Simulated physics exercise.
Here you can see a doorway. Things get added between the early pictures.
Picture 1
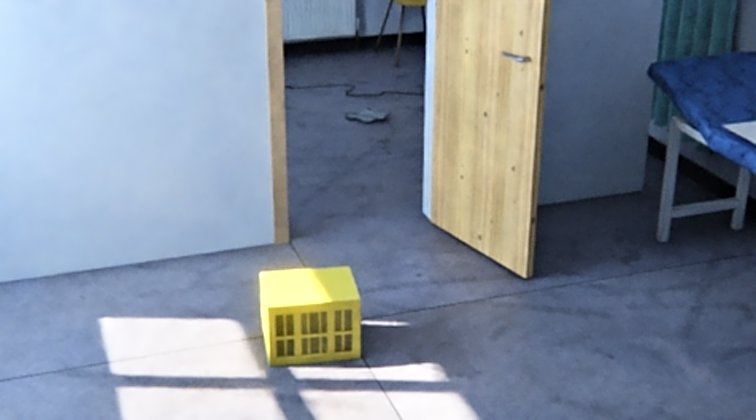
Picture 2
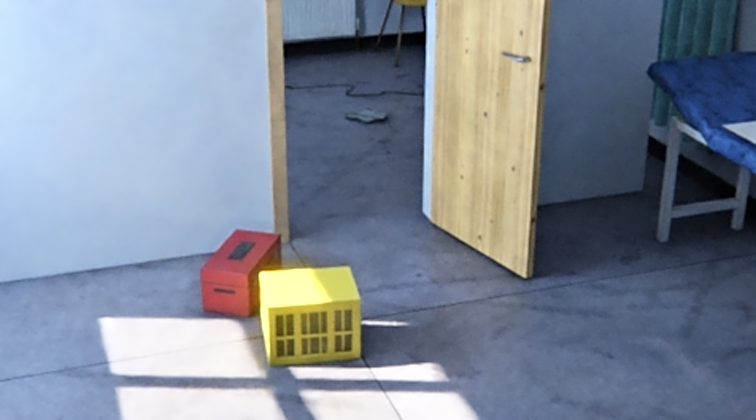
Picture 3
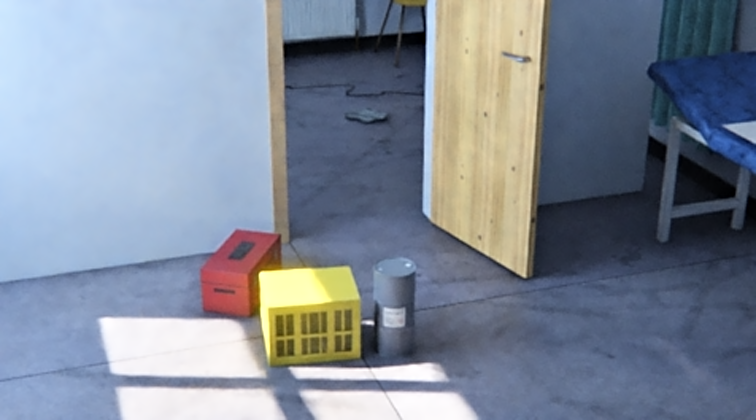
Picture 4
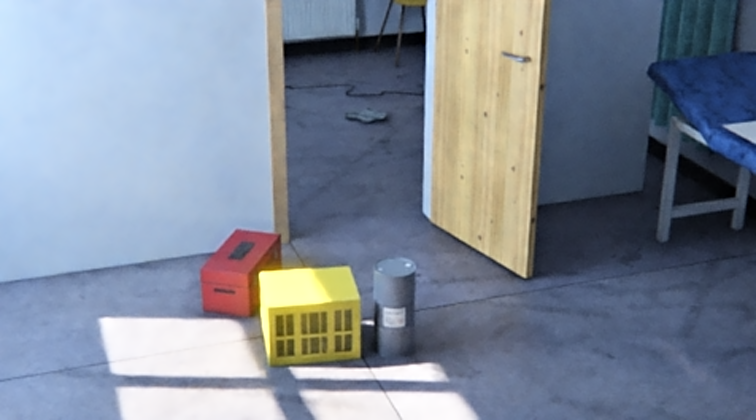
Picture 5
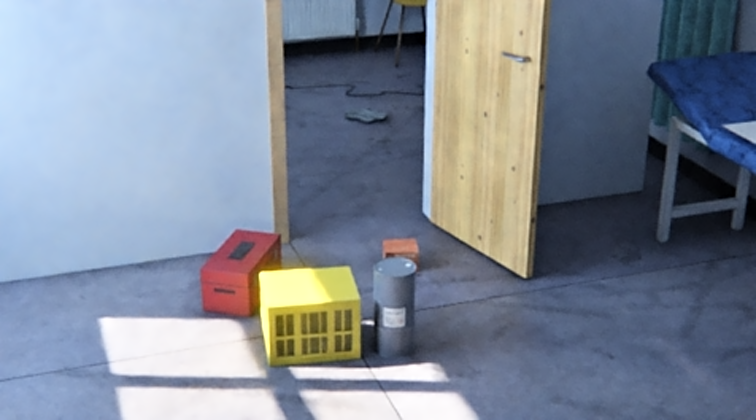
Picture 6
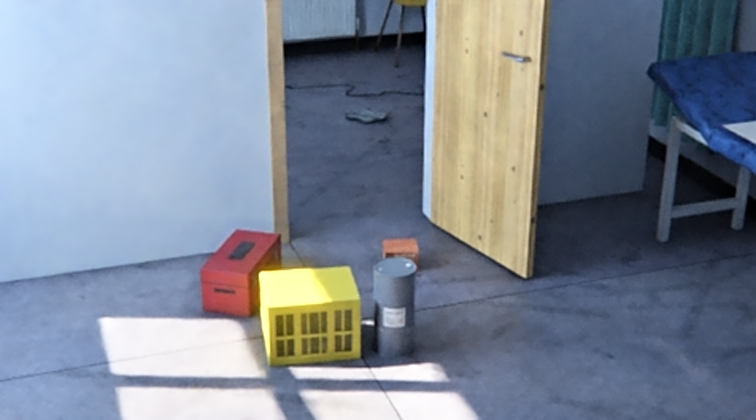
A red toolbox appears behind and left of a yellow crate near a doorway, then a grey canister to its right, and later a small orange box behind the canister, while the wide-open wooden door stays still.
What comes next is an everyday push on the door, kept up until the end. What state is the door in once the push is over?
The door meets its frame.
Then, 1.30 s on from there, door at 58°; orange box shifted a little near (392, 254).
Then, 1.80 s on from there, door at 32°; orange box shifted well along near (352, 243).
Then, 2.20 s on from there, door at 10°; orange box shifted well along near (328, 228).
In the end, door at 0°; moved from the start, orange box; the other 3 unmoved. At the end, from the last picture's camera, orange box near (318, 216).
